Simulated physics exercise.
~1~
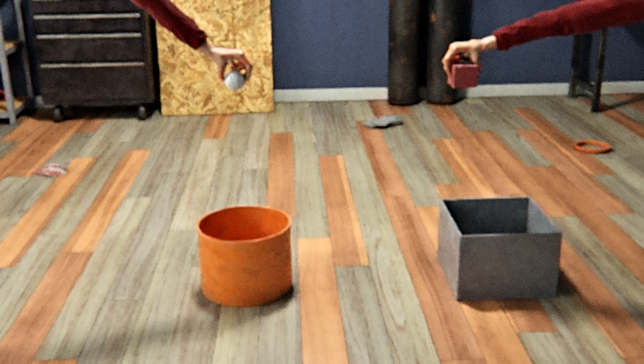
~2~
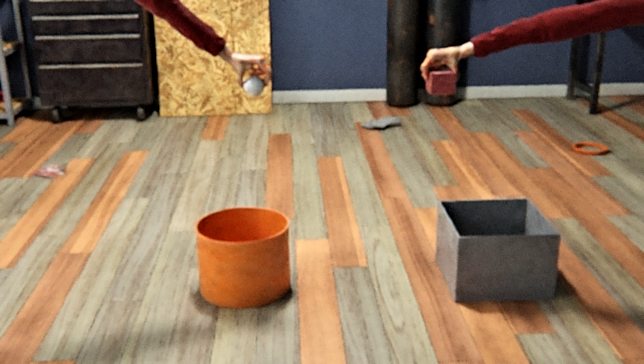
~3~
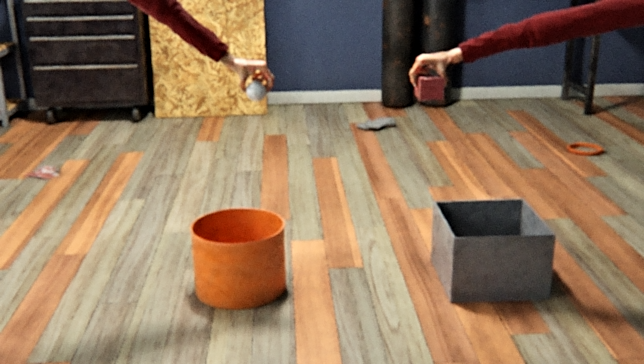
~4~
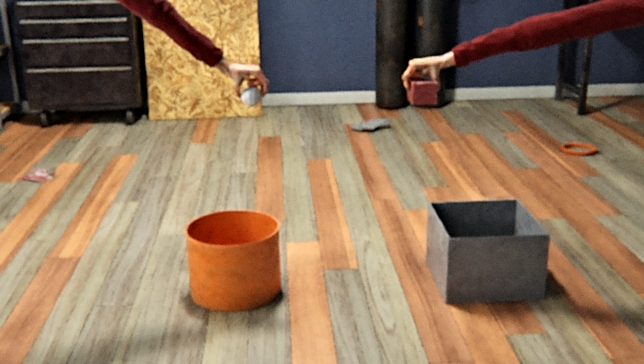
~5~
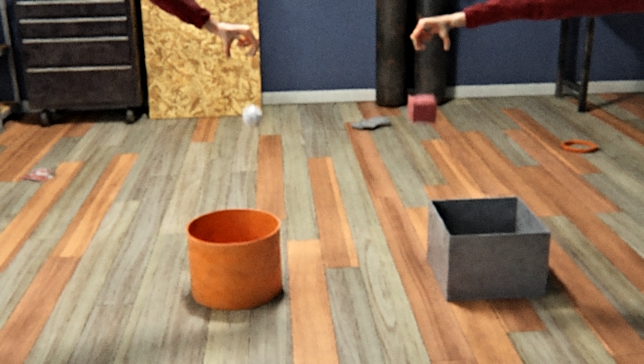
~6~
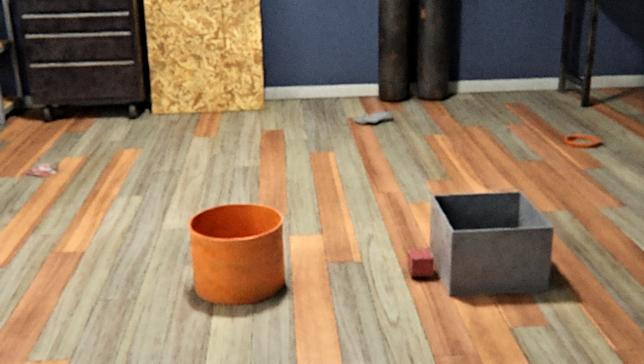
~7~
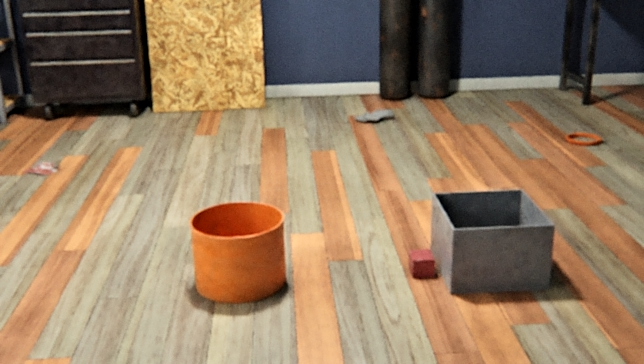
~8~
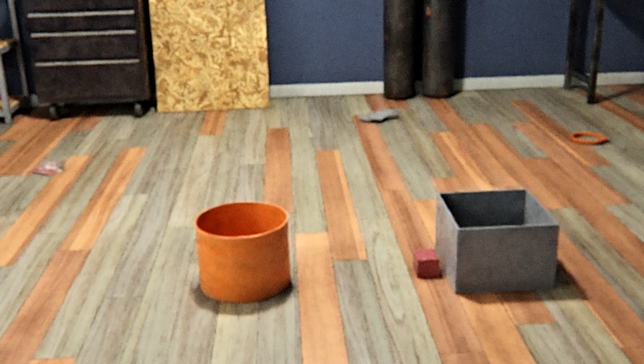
White ball and red block falling from two opening hands, the ball vanishing into the orange bin, the block missing the grey box.
